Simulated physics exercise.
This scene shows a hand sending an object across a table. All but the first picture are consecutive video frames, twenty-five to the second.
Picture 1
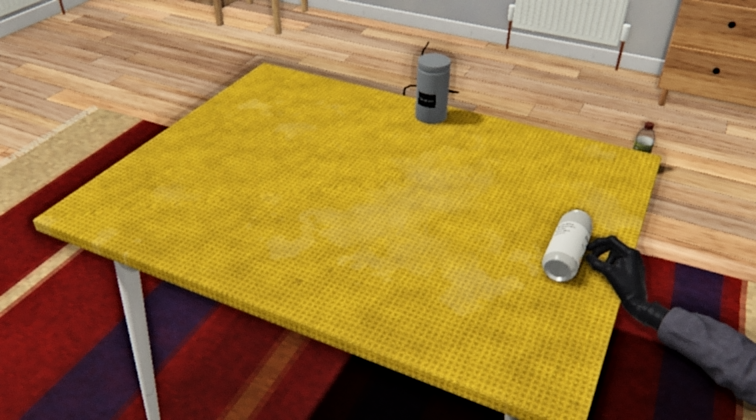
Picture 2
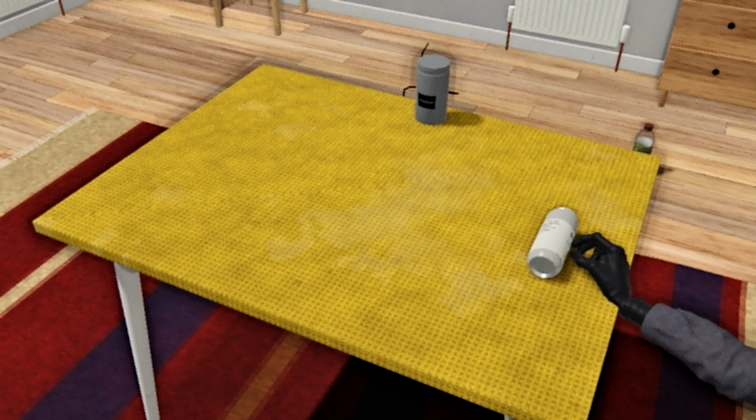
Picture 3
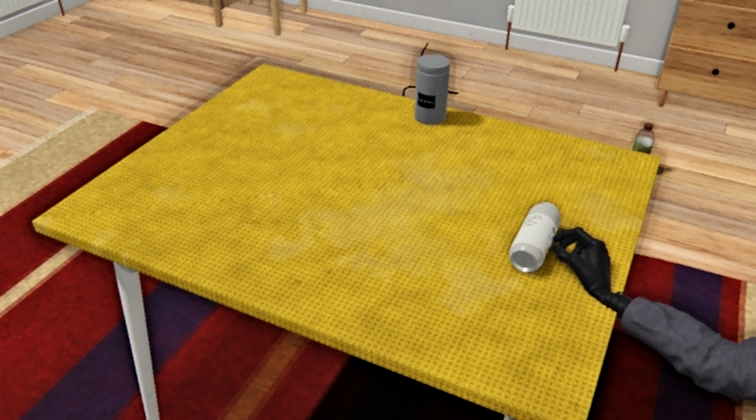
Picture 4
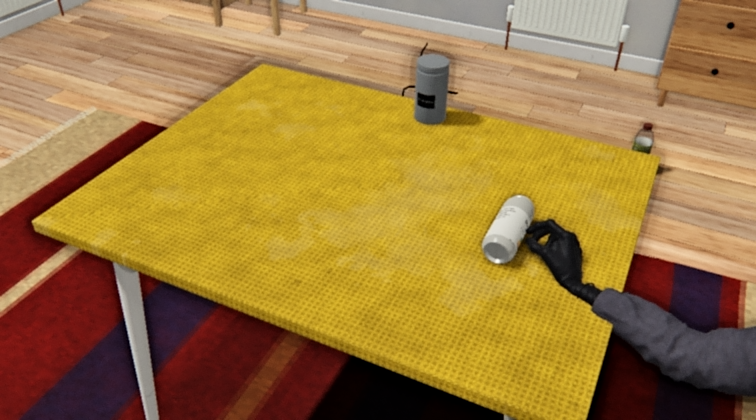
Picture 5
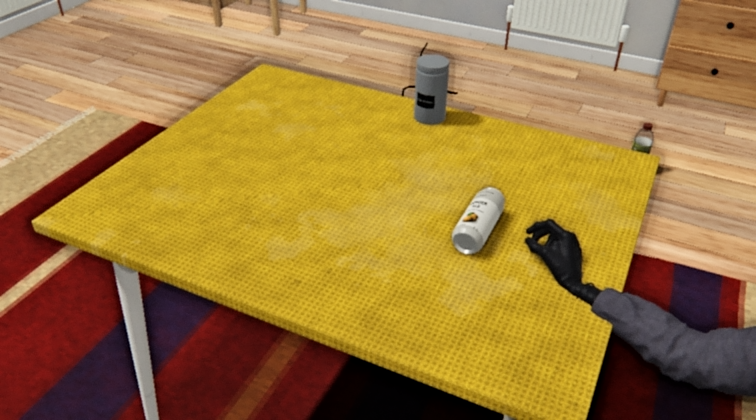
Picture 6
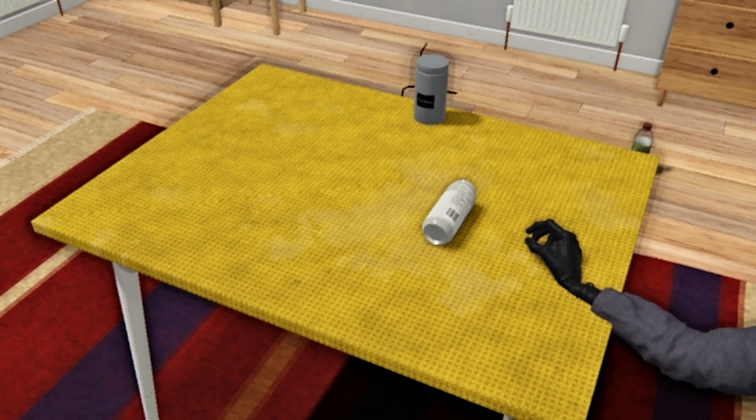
A black-gloved hand pushes a white can leftward across a yellow table, and it rolls on alone.
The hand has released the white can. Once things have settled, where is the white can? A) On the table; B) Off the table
Option B: Off the table.
Then, 0.30 s later than the last frame, white can moved well along near (268, 159).
Then, 0.70 s later than the last frame, white can now off the table.
Then, 1.10 s later than the last frame, things are still on the move.
When it is over, off the table, white can.
